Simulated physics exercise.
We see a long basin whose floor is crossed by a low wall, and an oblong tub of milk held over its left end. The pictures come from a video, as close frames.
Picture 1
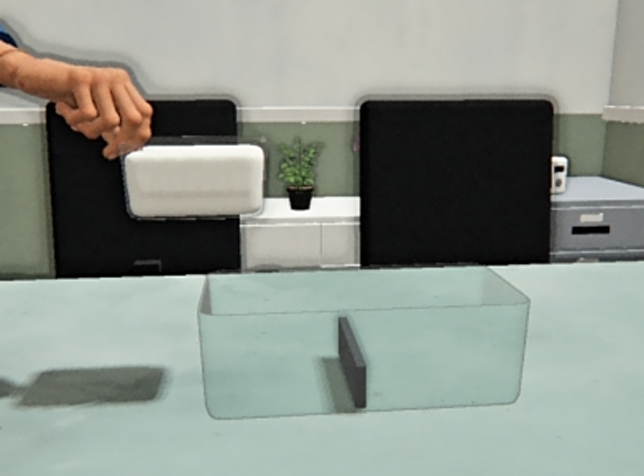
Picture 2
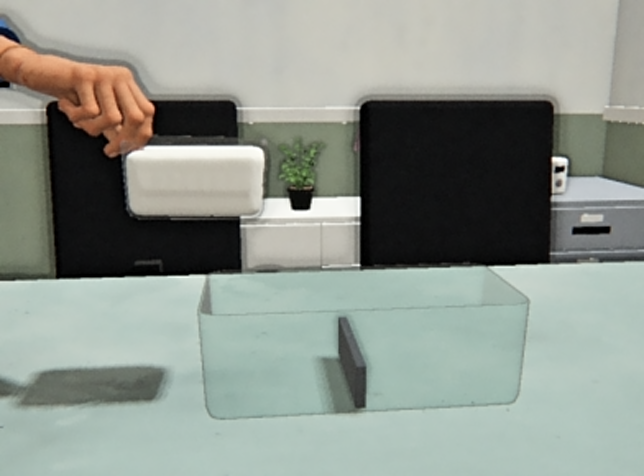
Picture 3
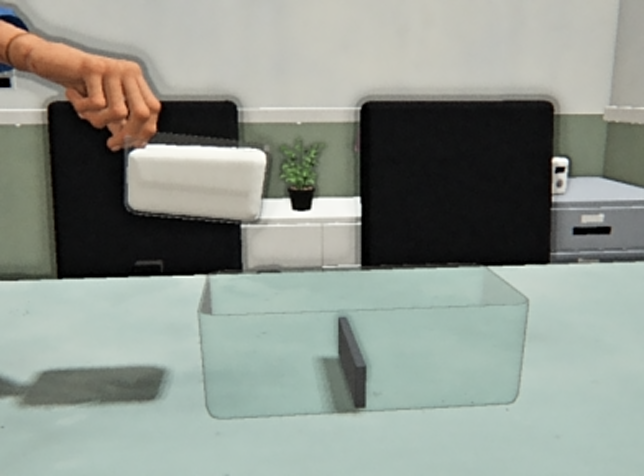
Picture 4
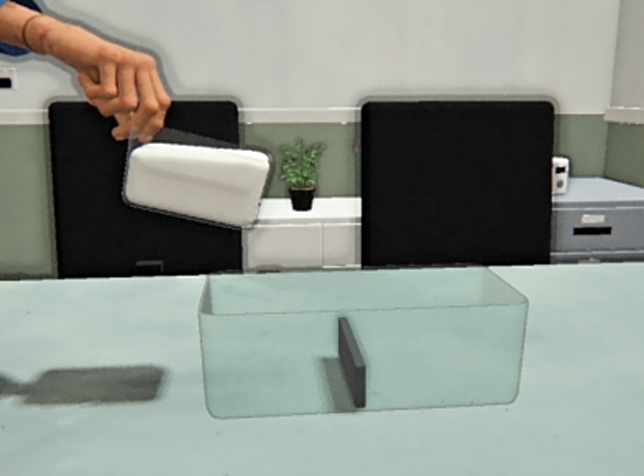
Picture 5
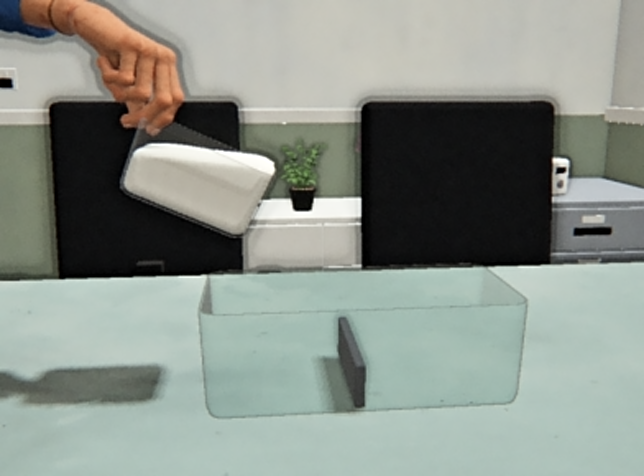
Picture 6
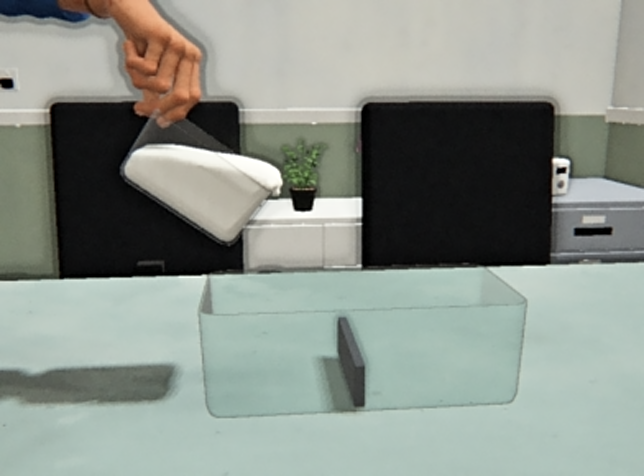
A hand tilting a clear tub of white milk rightward above a long glass basin with a low dark wall inside.
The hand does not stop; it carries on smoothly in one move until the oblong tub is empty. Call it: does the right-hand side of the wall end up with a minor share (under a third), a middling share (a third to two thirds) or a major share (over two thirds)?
The right side gets a minor share.
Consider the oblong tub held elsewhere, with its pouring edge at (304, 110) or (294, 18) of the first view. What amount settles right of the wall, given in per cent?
About 55 and 65 per cent.
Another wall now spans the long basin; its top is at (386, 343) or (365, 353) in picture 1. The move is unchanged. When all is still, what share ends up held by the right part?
In order, some 10 and 25 in a hundred.
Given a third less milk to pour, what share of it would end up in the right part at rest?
Close to 5 per cent, more or less.
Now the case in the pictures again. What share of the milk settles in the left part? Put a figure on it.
Near 85 %.
A moment on, the oblong tub is tipped right over and 19 per cent is still to pour, 42 is left of the wall and 0 right of it.
Next, the oblong tub is tipped right over and 3 per cent is still to pour, 86 is left of the wall and 1 right of it.
Then the oblong tub is tipped right over and 0 per cent is still to pour, 86 is left of the wall and 8 right of it.
Later the oblong tub is tipped right over and 0 per cent is still to pour, 87 is left of the wall and 8 right of it.
At rest 87 per cent lies left of the wall, 9 right of it and 4 outside.
